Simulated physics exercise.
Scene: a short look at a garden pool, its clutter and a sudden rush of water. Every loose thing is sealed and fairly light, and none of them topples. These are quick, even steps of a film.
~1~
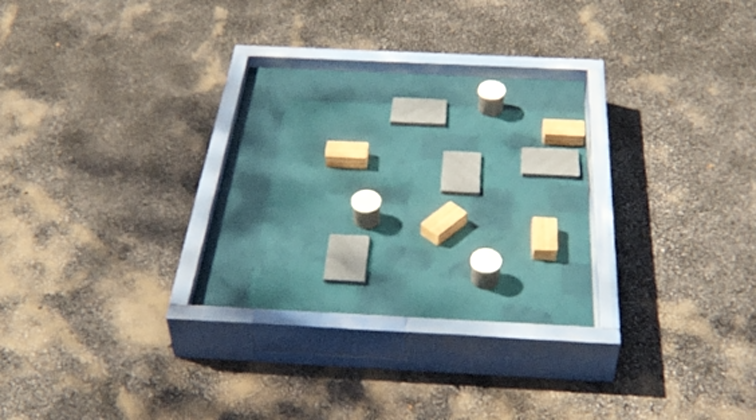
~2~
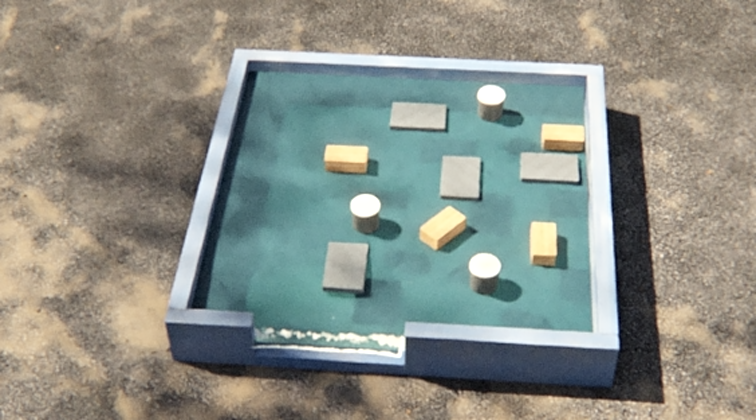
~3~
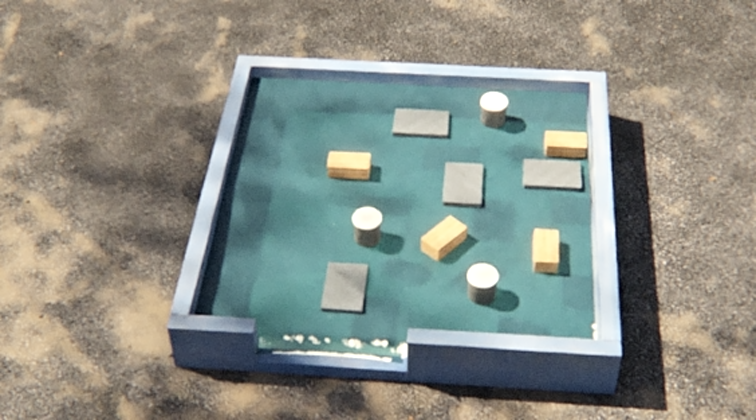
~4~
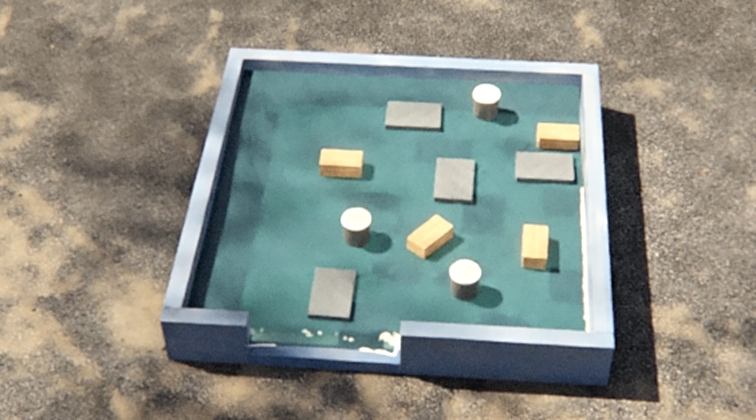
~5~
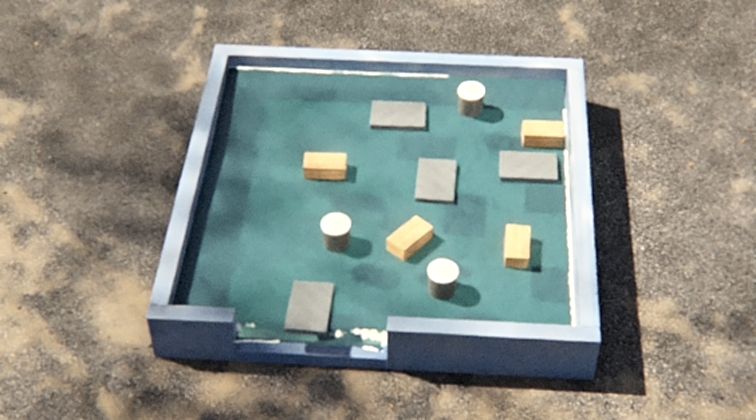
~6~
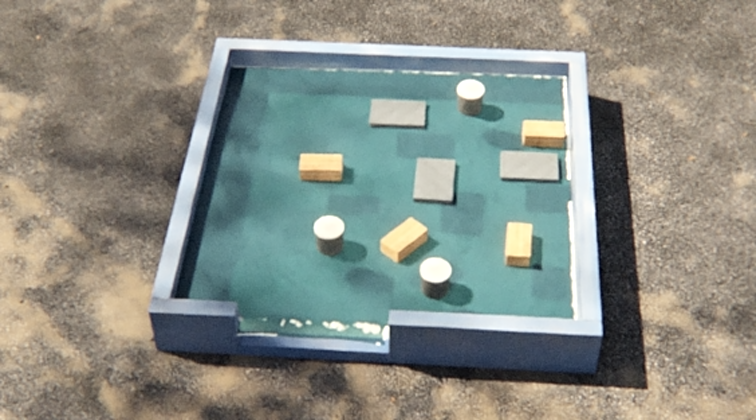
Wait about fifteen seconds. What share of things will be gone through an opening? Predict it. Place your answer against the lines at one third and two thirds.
It sits between the two lines.
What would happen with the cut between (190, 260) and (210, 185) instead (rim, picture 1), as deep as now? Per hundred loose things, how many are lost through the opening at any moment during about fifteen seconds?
That would be near 30 per cent of the things.
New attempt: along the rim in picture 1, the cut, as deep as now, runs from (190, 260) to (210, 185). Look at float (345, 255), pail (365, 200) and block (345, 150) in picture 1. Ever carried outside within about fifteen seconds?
Following that order: Escaped; escaped; escaped.
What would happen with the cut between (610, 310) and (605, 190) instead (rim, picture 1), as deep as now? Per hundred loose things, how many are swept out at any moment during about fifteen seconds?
It comes to about 80 per cent.
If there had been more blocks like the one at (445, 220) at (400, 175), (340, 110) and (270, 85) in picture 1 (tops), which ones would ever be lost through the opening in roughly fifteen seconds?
One after the other: Washed out, inside, no.
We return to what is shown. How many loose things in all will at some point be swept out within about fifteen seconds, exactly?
That adds up to 6.
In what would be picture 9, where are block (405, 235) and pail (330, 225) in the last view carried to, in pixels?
They end up close to (384, 258) and close to (319, 262).
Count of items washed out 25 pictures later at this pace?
The answer here is 4.
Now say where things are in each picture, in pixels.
The first picture shows a pail at (366, 201), afloat; a pail at (486, 260) floats; 0 of 11 have shifted.
The second picture shows a pail at (365, 205) floats; a pail at (485, 265), afloat; 0 of 11 have shifted.
The third picture shows a pail at (367, 218), afloat, close to its start; a pail at (483, 276) floats, close to its start; 1 of 11 have shifted.
The fourth picture shows a pail at (356, 219) floats, close to its start; a pail at (465, 272), afloat, close to its start; 4 of 11 have shifted.
The fifth picture shows a pail at (336, 224) floats, close to its start; a pail at (443, 271), afloat, close to its start; 7 of 11 have shifted.
The sixth picture shows a pail at (329, 227), afloat, a stride from its start; a pail at (436, 270), afloat, close to its start; 11 of 11 have shifted.
A moment on, 1 of 11 are out; 10 afloat.
Next, 4 of 11 are out; 7 afloat.
Later, 4 of 11 are out; 7 afloat.
In the end, 6 of 11 are out; 5 afloat.
